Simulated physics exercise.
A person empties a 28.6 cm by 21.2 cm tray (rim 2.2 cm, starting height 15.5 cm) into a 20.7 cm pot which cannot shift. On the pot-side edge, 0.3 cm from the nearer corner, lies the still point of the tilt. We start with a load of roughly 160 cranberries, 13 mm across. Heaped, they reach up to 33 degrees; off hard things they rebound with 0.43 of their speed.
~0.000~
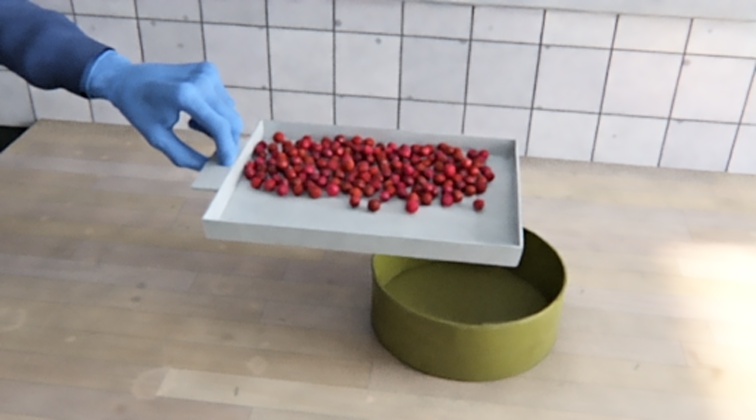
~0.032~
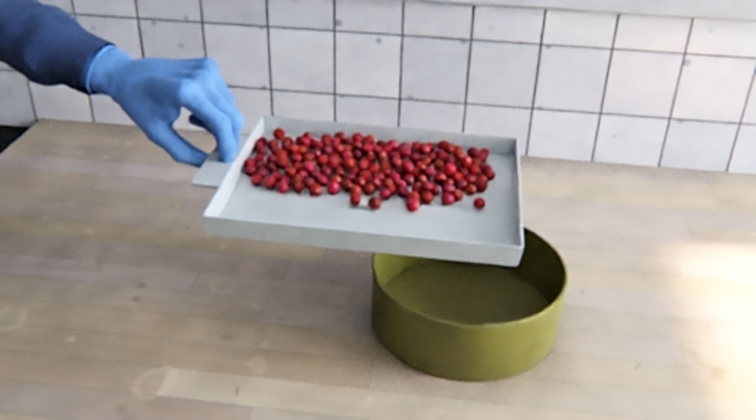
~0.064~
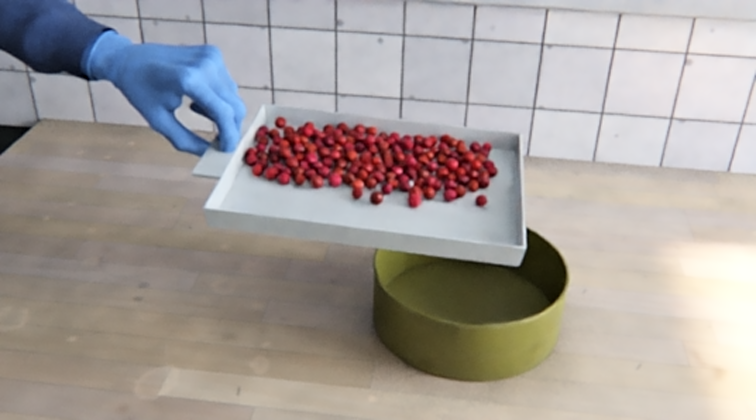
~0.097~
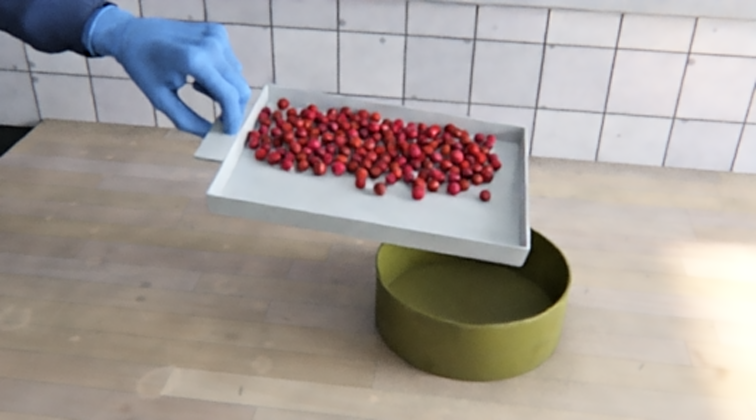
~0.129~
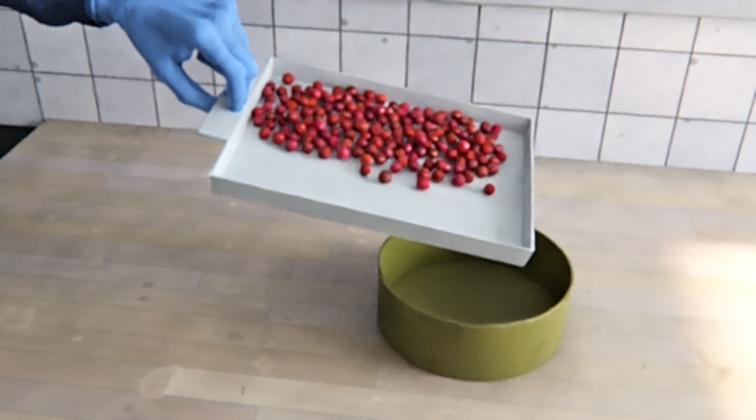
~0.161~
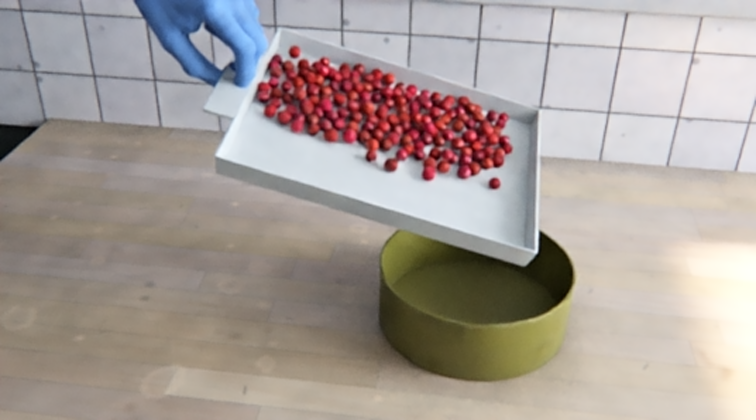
At the start, a blue-gloved hand holds a pale tray of red cranberries nearly level above a round olive-green pot on a wooden table. The hand then rises, lifting the tray's left side so it slants down toward the right, while the berries stay spread across it.
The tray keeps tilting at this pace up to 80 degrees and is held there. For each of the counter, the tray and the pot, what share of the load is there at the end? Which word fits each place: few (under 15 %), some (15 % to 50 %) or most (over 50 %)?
Counter gets most; tray gets few; pot gets few.
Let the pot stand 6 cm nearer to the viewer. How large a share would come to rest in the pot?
0 %.
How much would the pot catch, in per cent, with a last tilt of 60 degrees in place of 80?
Result: Close to 0 %.
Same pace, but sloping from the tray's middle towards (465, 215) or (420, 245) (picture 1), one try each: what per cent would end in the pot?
About 0 per cent on the first try and 0 per cent on the second.
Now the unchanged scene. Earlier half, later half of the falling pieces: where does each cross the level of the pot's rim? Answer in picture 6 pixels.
Roughly (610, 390) to begin with, later roughly (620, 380).
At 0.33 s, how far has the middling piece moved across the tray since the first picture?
By then it sits near 1 cm from where it began.
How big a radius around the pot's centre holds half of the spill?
Distance: Around 28 cm.
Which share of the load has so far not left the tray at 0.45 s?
About 100 per cent.
Then, at 0.33 s, tilt 51 degrees; the tray holds 100 %, the pot 0 %.
After 0.45 s, tilt 73 degrees; the tray holds 100 %, the pot 0 %.
After 0.70 s, tilt 80 degrees; the tray holds 10 %, the pot 0 %.
By 1.6 s all is still; counter 95 %, tray 5 %, pot 0 %.
